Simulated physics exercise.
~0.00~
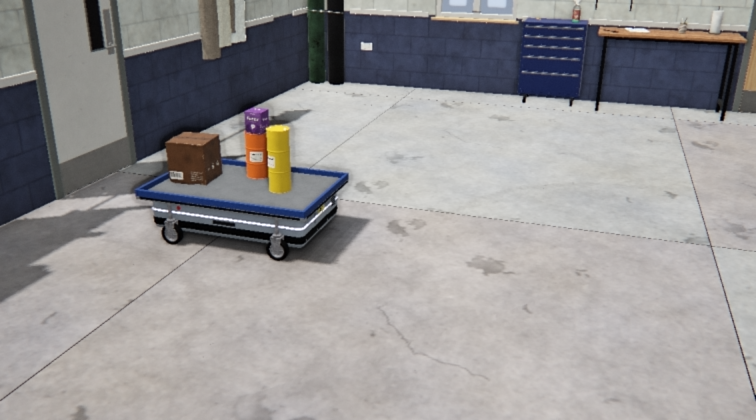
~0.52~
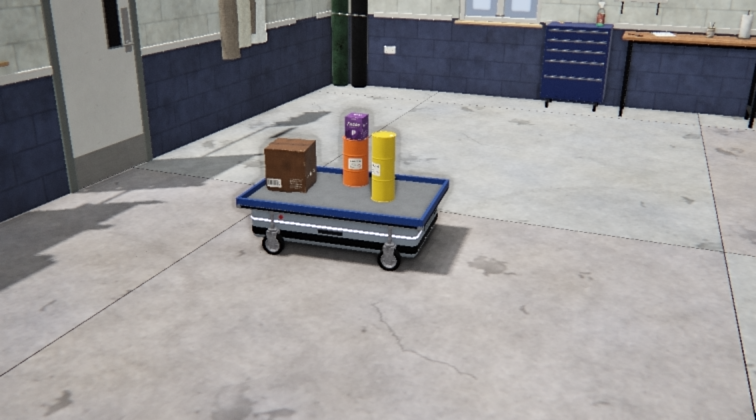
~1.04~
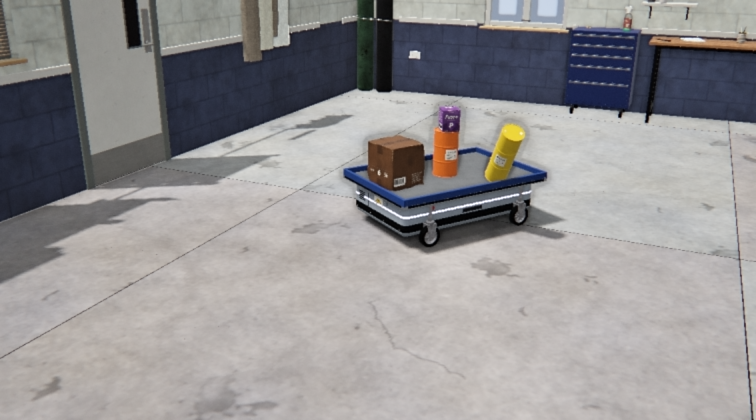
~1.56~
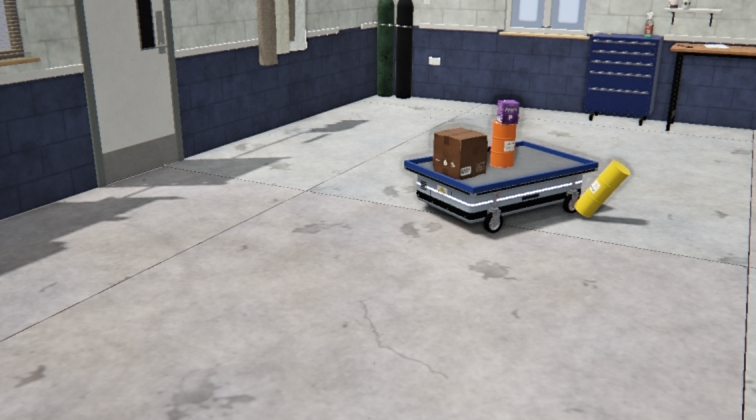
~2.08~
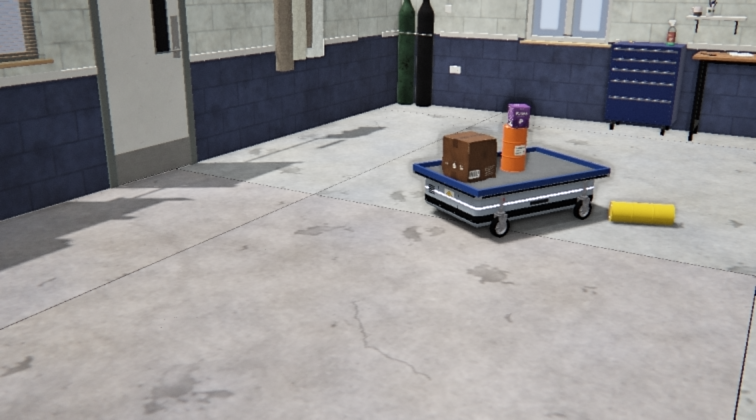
The video shows a cart carrying a brown box, a purple box atop an orange canister, and a yellow canister, rolling rightward and turning across a garage floor; the yellow canister tips off the right side and ends lying on the floor, while the other items stay aboard.
